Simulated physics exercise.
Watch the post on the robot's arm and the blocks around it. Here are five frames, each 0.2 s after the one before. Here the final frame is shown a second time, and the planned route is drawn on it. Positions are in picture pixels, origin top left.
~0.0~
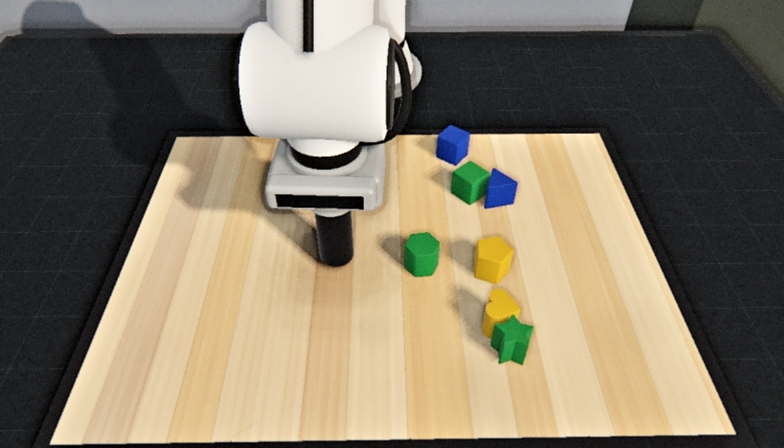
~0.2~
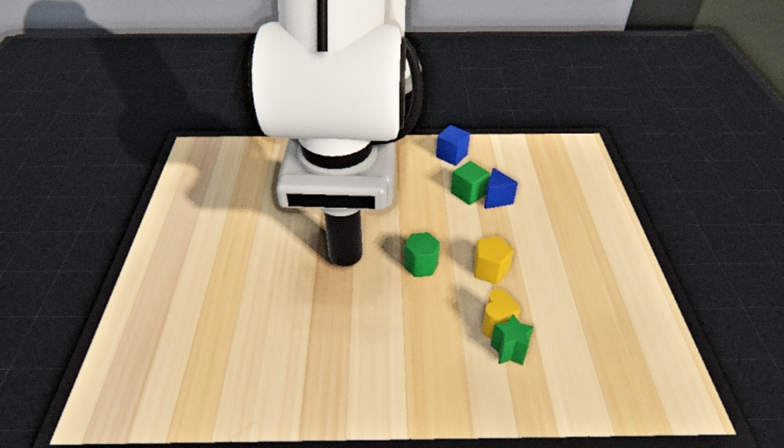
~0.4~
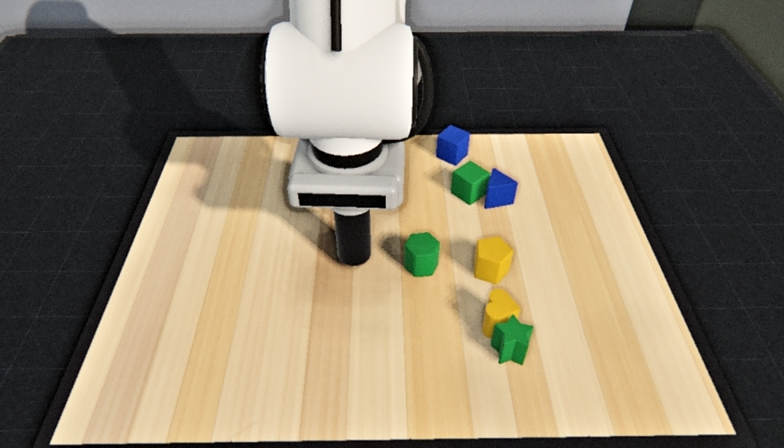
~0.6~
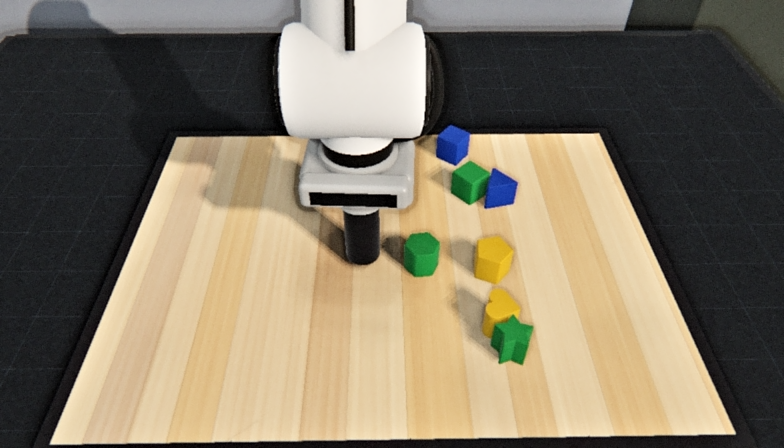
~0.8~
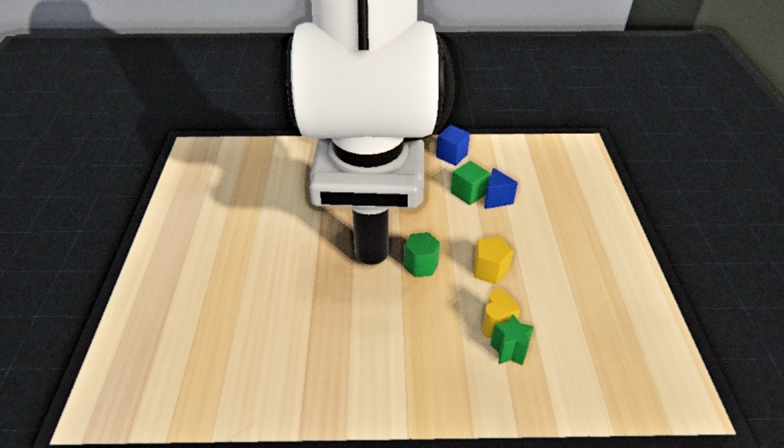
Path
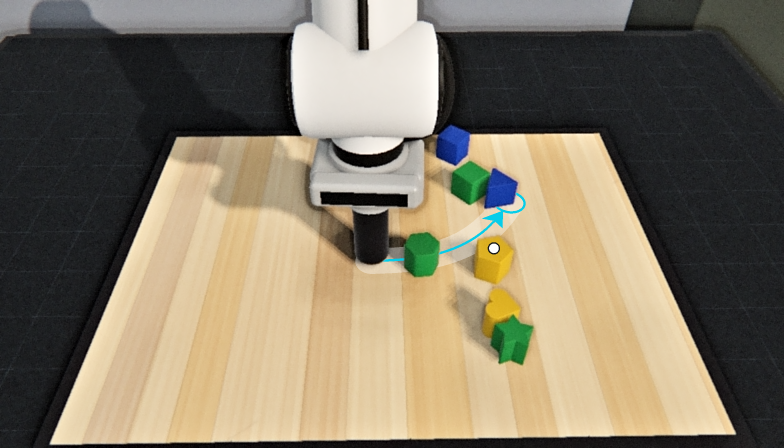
The robot arm's black post slides slowly right toward the green six-sided block without touching it.
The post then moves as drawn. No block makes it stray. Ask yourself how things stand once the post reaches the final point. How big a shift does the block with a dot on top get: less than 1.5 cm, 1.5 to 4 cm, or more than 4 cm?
Shift of 1.5 to 4 cm.
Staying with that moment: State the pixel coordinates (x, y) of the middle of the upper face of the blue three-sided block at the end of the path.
I'd place it at (503, 164), taking the centre of its top.
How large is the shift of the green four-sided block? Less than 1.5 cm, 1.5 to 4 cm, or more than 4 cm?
It slides not even 1.5 cm.
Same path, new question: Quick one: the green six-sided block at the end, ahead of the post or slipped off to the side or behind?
It ends up beside or behind the post.
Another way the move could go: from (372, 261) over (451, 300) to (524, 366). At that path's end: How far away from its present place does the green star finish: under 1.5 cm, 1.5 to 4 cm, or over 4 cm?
Verdict: More than 4 cm.
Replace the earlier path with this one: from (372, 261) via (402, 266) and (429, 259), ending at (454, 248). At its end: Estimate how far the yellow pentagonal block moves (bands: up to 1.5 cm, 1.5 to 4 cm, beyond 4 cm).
Distance: 1.5 to 4 cm.
Path on the board, from (372, 261) over (432, 255) and (481, 233) to (509, 202); the dot is on the yellow pentagonal block.
What follows on the original path. One third of the way, post (433, 248); green six-sided block (465, 244); yellow pentagonal block (500, 249).
Two thirds of the way, post (483, 226); green six-sided block (483, 245), turned 35° clockwise; yellow pentagonal block (518, 254).
At the end, post (511, 195); green six-sided block (483, 245), turned 35° clockwise; green four-sided block in place; yellow pentagonal block (518, 254); blue three-sided block (503, 164).
